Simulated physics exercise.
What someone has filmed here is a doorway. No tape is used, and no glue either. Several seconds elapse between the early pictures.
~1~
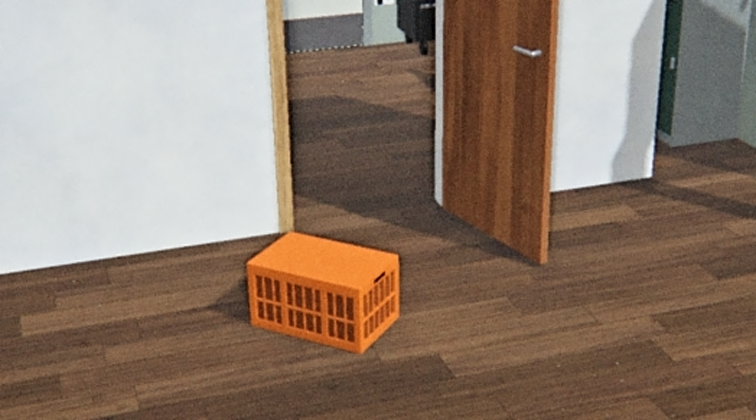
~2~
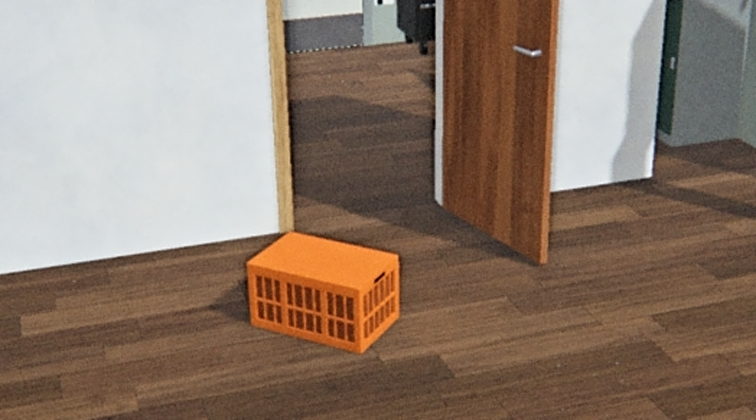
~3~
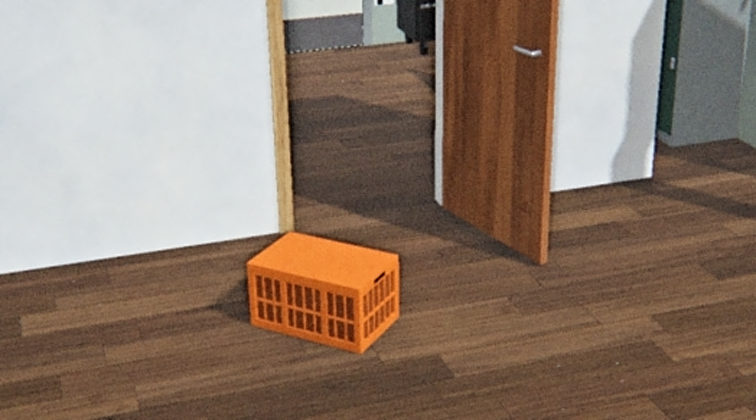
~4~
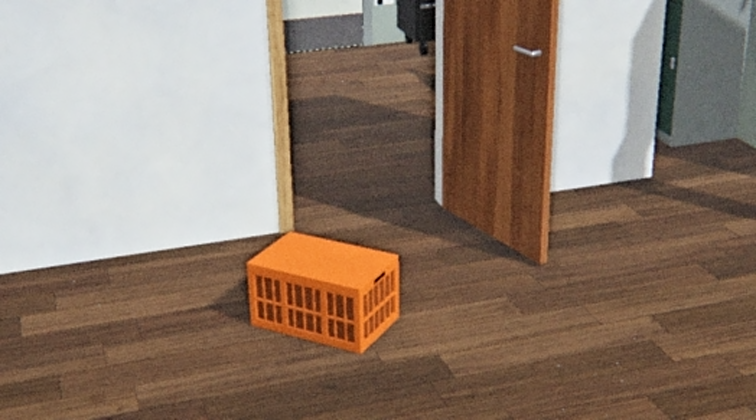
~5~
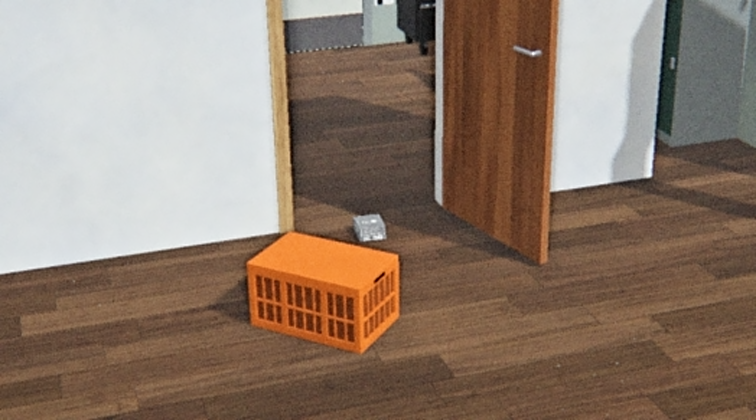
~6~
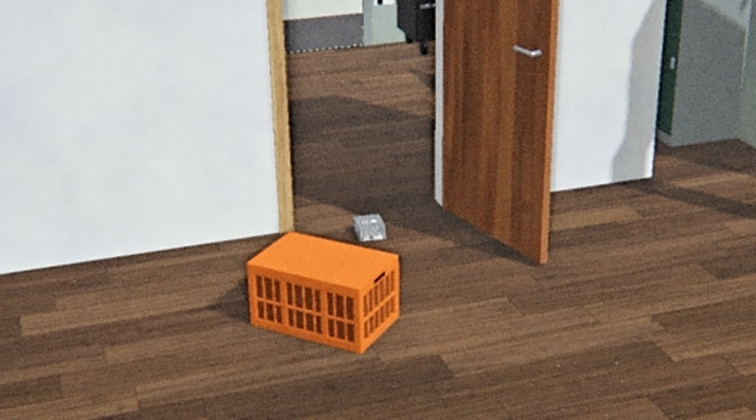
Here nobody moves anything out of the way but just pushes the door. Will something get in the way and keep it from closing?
No, it closes fully.
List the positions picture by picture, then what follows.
Door wide open and still; orange chest (324, 291), in the first frame.
Door wide open and still; orange chest (324, 291), in the second frame.
Door wide open and still; orange chest (324, 291), in the third frame.
Door wide open and still; orange chest (324, 291), in the fourth frame.
Door wide open and still; orange chest (324, 291), in the fifth frame.
Door wide open and still; grey box (370, 228); orange chest (324, 291), in the sixth frame.
Then, 0.90 s on from there, door at 79°.
Then, 1.70 s on from there, door at 40°.
Then, 2.10 s on from there, door at 21°; grey box shifted a little near (356, 223).
Then, 2.40 s on from there, door at 7°; grey box shifted about its own width near (343, 216).
In the end, door at 0°; moved from the start, grey box; orange chest unmoved. At the end, from the last picture's camera, grey box near (339, 210).
